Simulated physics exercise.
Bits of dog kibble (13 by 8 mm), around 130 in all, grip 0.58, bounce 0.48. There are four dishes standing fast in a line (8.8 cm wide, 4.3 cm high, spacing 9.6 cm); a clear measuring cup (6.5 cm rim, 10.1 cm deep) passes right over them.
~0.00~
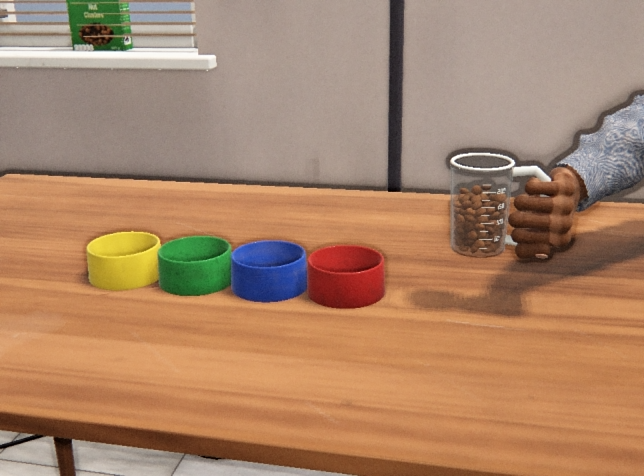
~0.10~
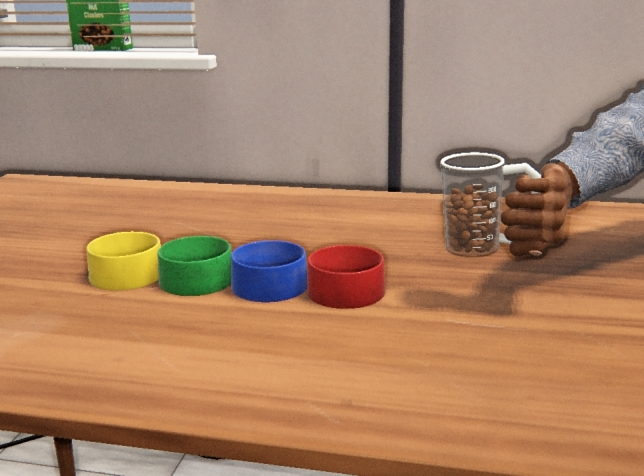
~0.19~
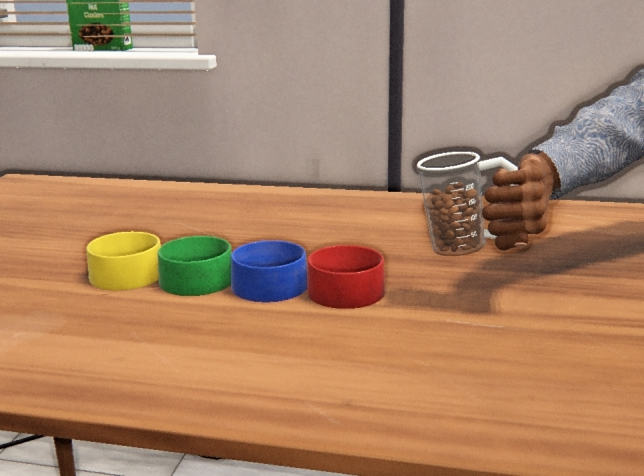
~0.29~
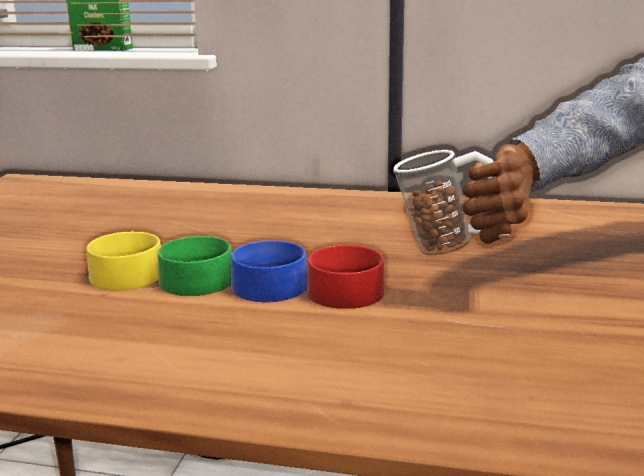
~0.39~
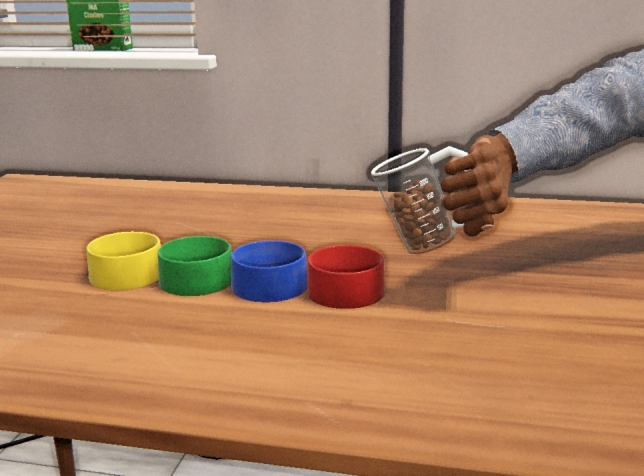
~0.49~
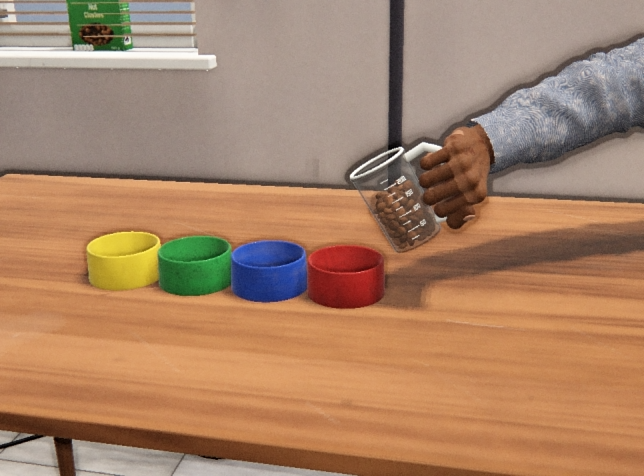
On a wooden table, a hand moving a clear measuring cup of brown pieces left toward four colored dishes, tilting it steadily.
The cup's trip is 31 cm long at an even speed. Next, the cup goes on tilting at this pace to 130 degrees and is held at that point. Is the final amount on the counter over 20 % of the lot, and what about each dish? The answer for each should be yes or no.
Red - no, blue - no, green - yes, yellow - no, counter - no.
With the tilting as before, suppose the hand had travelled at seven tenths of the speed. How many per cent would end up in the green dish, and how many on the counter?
Green: 100; counter: 0.
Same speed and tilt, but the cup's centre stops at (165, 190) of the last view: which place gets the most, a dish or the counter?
That'd be yellow, it takes the most.
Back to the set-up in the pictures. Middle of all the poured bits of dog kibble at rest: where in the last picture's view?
Centre at rest, approx.: (190, 265) px.
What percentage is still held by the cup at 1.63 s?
It comes to about 90 percent.
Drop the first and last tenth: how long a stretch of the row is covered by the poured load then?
5 cm, roughly.
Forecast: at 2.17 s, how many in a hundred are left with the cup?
Close to 0 per cent of the load, I'd guess.
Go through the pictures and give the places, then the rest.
The first frame shows cup at (480, 206), tilt 0 degrees, lip at (452, 161), moved 0.0 cm; middle of the pieces at (476, 218); red dish at (346, 259); blue dish at (268, 254); green dish at (194, 249); yellow dish at (124, 244).
The second frame shows cup at (472, 205), tilt 3 degrees, lip at (442, 162), moved 0.9 cm; middle of the pieces at (469, 218).
The third frame shows cup at (453, 204), tilt 9 degrees, lip at (419, 165), moved 2.9 cm; middle of the pieces at (452, 217).
The fourth frame shows cup at (435, 203), tilt 16 degrees, lip at (395, 168), moved 5.1 cm; middle of the pieces at (435, 216).
The fifth frame shows cup at (416, 202), tilt 22 degrees, lip at (373, 172), moved 7.2 cm; middle of the pieces at (418, 215).
The sixth frame shows cup at (397, 202), tilt 29 degrees, lip at (352, 176), moved 9.3 cm; middle of the pieces at (401, 214); red dish at (346, 259); blue dish at (268, 254); green dish at (194, 249); yellow dish at (124, 244). The cup turns about 70 degrees a second and travels 22 cm a second.
After 1.17 s, tilt 76 degrees; cup holds 100 %.
Then, at 1.63 s, tilt 108 degrees; cup holds 90 %, green 10 %.
After 2.17 s, tilt 130 degrees; cup holds 0 %, green 100 %.
In the end, at 2.6 s, red 0 %, blue 0 %, green 100 %, yellow 0 %, counter 0 %.
